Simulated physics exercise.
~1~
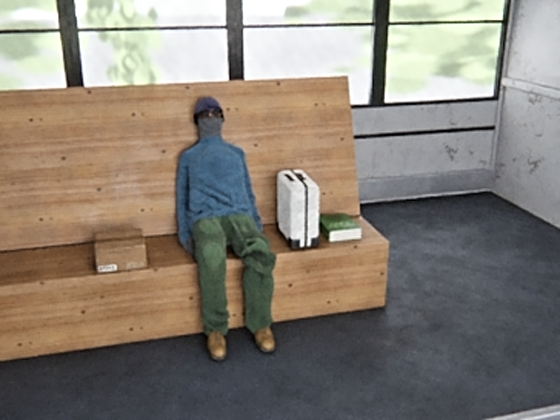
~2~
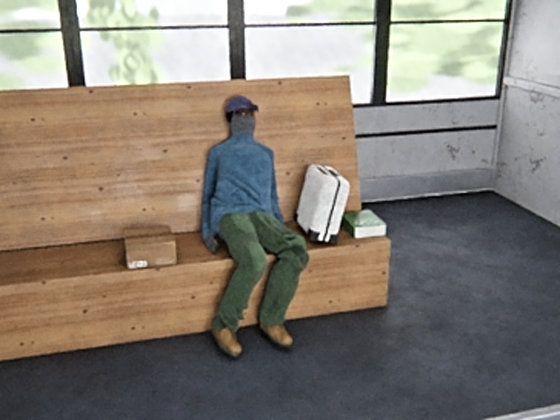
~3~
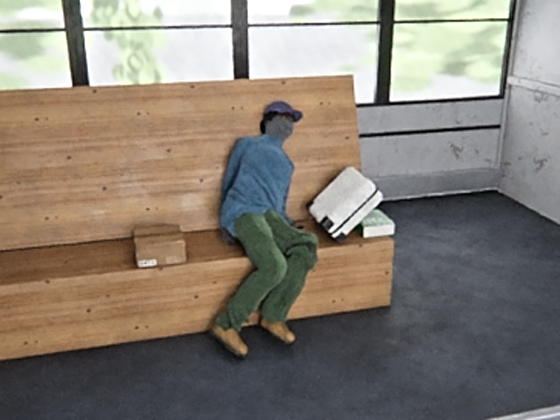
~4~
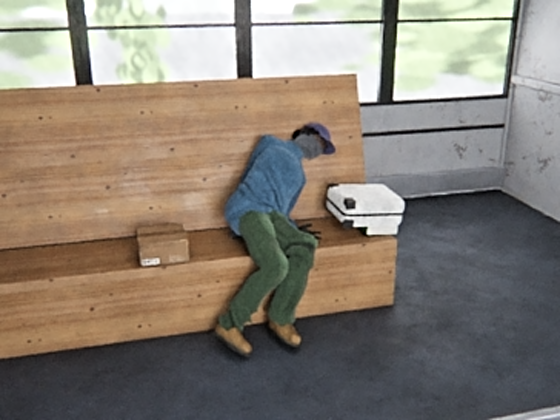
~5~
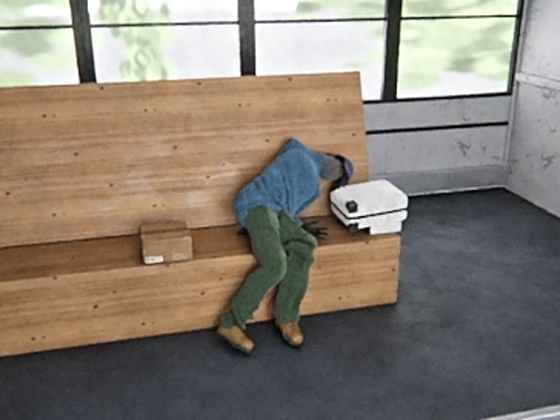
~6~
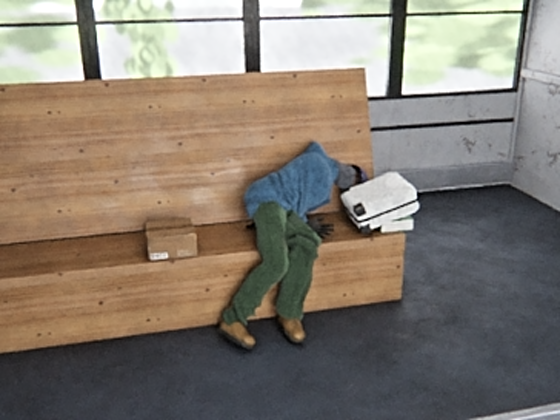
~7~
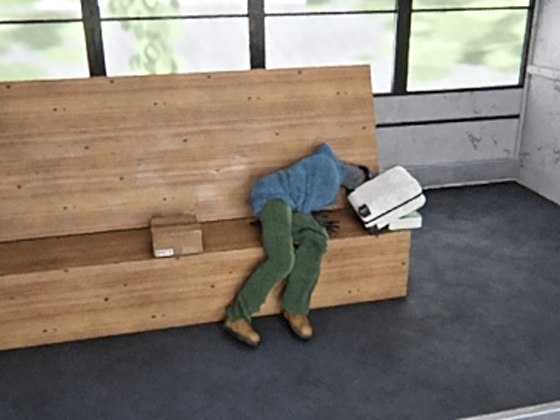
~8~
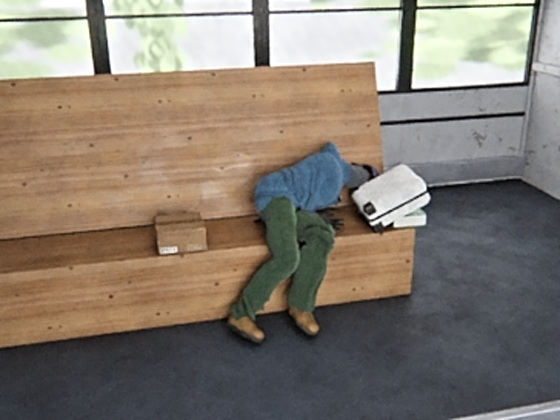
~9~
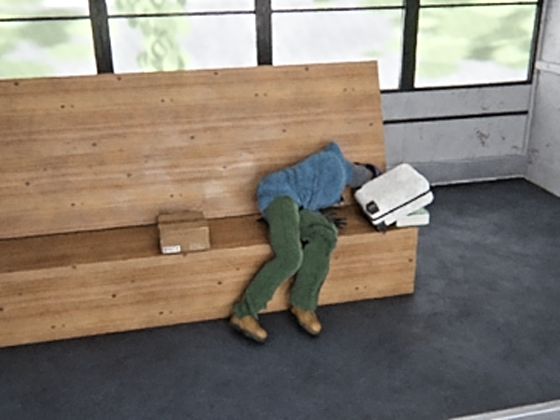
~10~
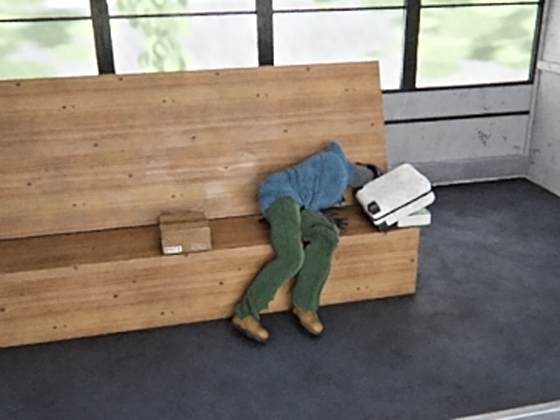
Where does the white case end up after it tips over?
It stays on the bench, resting at a slant at the right end beside the slumped passenger's head.
